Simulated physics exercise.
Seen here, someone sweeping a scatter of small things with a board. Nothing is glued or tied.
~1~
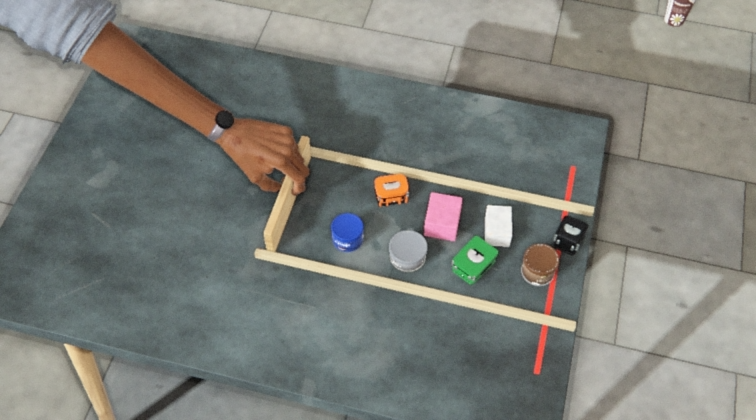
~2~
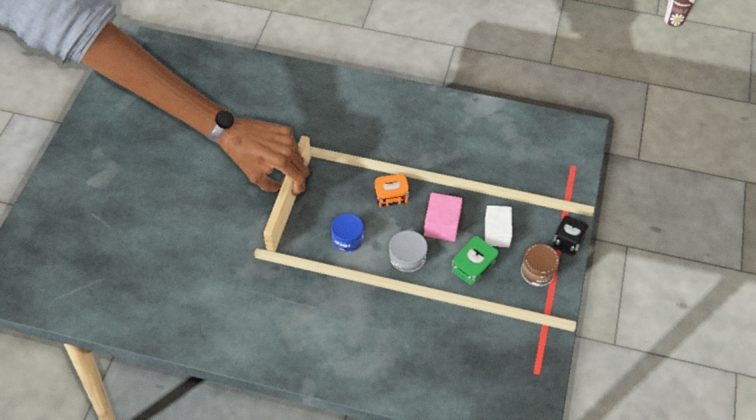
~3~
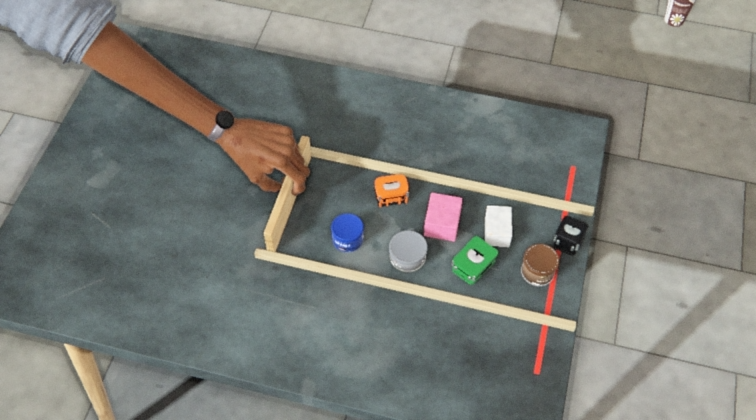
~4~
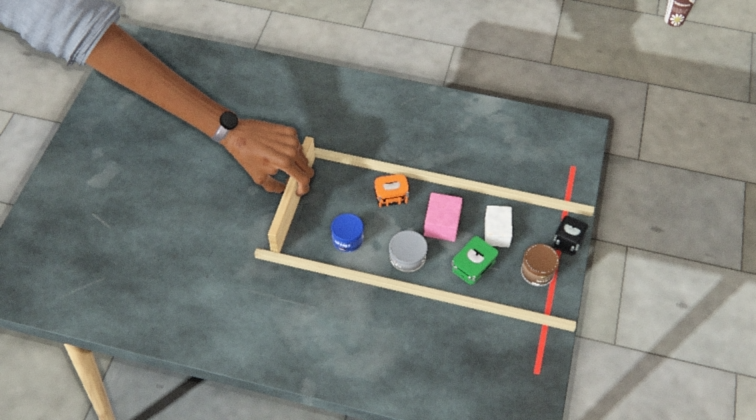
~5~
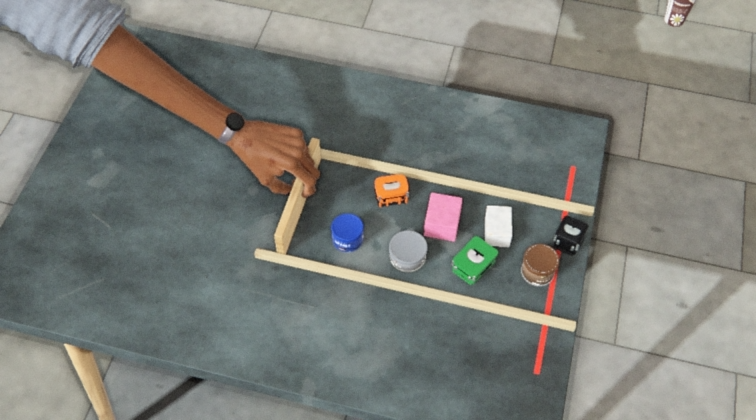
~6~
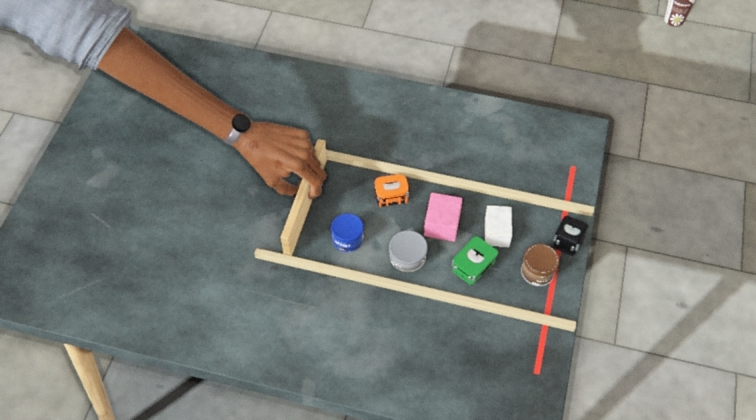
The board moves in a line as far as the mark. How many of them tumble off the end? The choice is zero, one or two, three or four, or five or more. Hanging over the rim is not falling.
Outcome: The number that fall off is five or more.
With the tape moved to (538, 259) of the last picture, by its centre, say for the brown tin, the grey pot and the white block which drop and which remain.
The brown tin falls, the grey pot stays on, the white block drops off.
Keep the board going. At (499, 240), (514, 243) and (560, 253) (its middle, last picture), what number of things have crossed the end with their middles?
Place by place, 2, 3 and 6.
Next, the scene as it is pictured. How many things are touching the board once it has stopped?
That makes 2.
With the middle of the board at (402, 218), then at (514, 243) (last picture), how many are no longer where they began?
The counts are 5 and 8.
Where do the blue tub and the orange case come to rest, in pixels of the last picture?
The blue tub stops around (571, 275); the orange case around (579, 232).
Soon after, none off yet; black case at rest near (570, 236); brown tin at rest near (540, 265); white block at rest near (498, 226).
At rest, the number that fall off is five or more; fallen, grey pot, pink block, green case, white block, brown tin and black case.
